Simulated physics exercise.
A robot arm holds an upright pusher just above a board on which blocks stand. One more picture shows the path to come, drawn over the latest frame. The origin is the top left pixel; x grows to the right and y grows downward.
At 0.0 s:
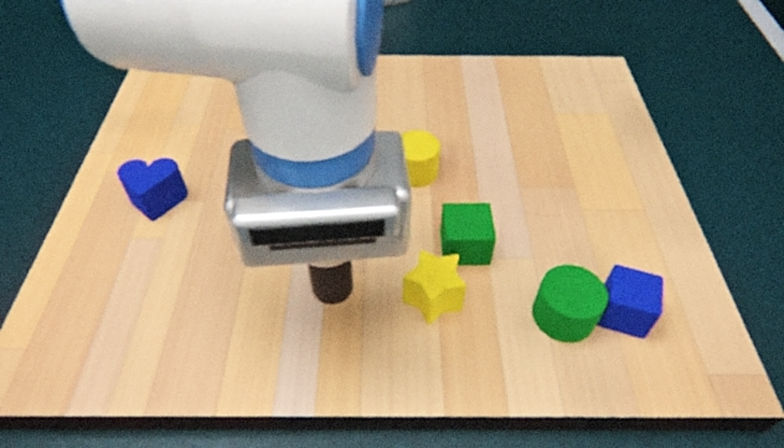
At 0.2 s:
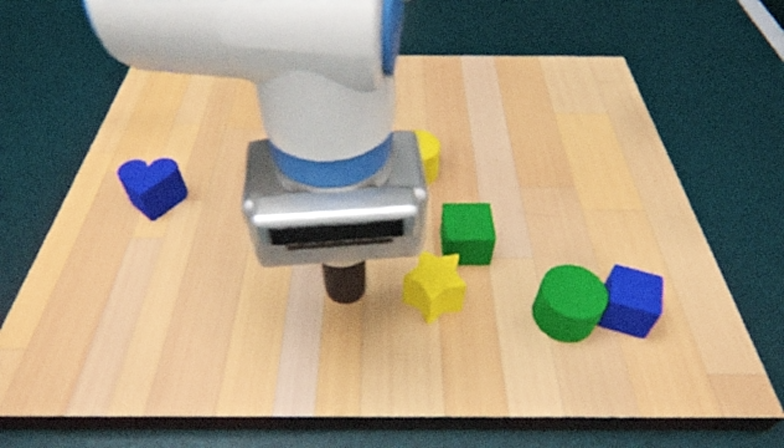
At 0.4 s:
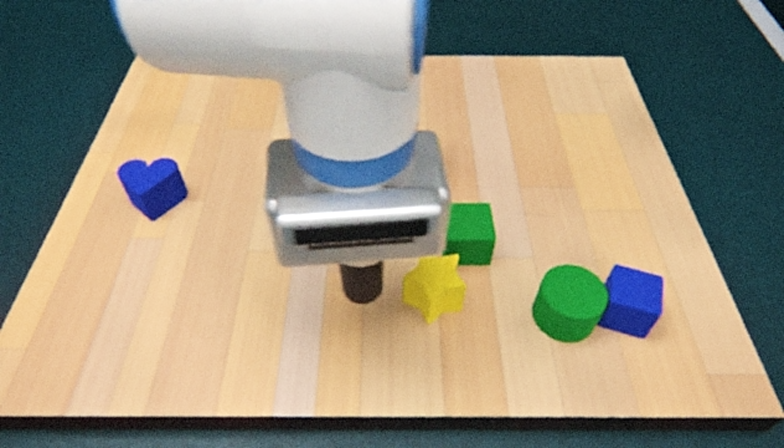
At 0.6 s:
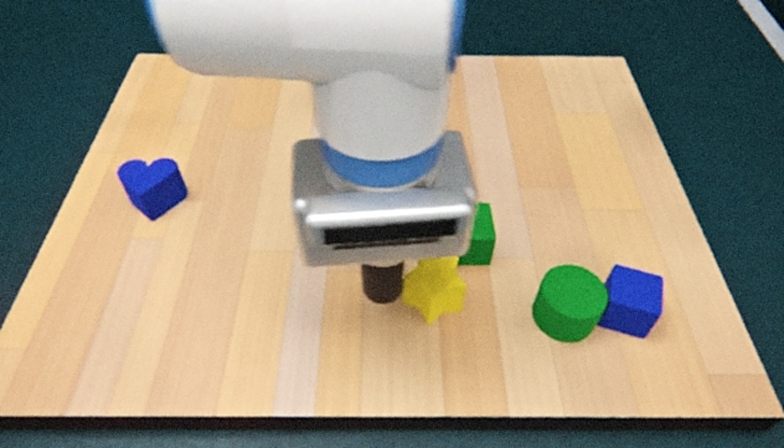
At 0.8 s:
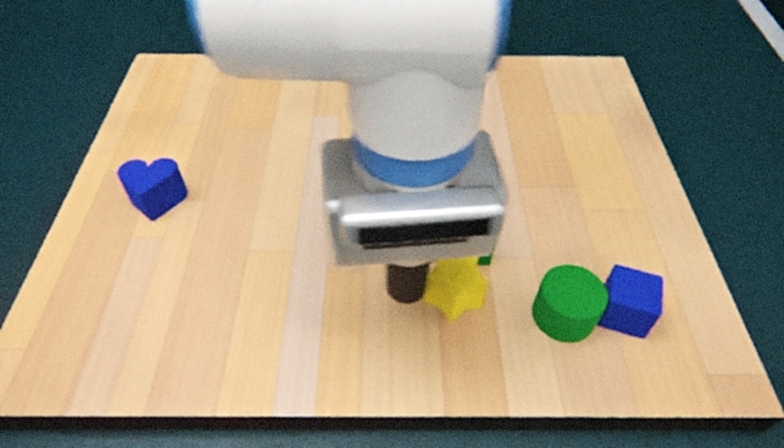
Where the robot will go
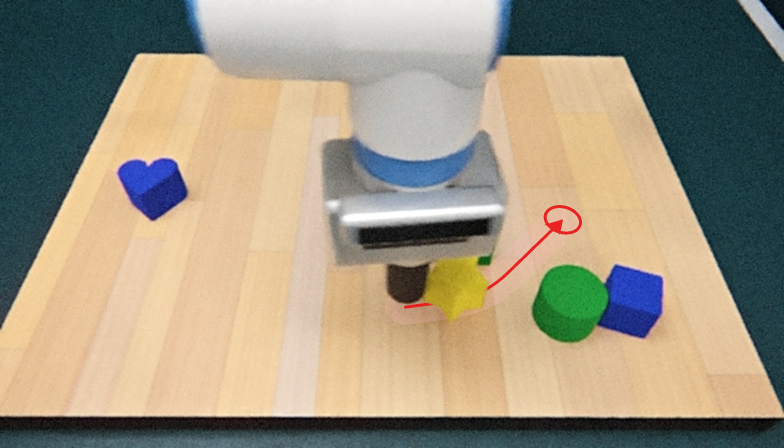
On a light wooden board set on a dark green surface, seen from above at a steady angle, a white and grey robot arm holds a dark upright pusher. A blue heart lies at left, with a yellow cylinder, green cube and yellow star near the middle, and a green cylinder beside a blue cube at right. The arm slides rightward, covering the yellow cylinder, then nudges the star slightly right.
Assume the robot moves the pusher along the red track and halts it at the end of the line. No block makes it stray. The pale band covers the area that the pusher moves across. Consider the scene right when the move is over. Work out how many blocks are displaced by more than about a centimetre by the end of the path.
Only one of them.
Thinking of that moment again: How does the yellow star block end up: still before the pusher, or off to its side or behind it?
Gone from the front.
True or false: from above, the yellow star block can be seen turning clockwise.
Answer: True.
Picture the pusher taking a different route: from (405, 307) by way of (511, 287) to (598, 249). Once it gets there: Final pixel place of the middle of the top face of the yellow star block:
Around (636, 206).
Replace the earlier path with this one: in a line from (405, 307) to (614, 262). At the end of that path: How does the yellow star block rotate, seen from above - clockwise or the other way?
It spins with the clock.
Path on the board, from (405, 307) through (476, 294) and (524, 257) to (563, 220).
What follows on the original path. One third of the way, pusher at (483, 274); yellow star block at (531, 253).
Two thirds of the way, pusher at (530, 237); yellow star block at (573, 234), turned 55° clockwise.
At the end, pusher at (570, 199); yellow star block at (594, 225), turned 105° clockwise; green four-sided block in place.
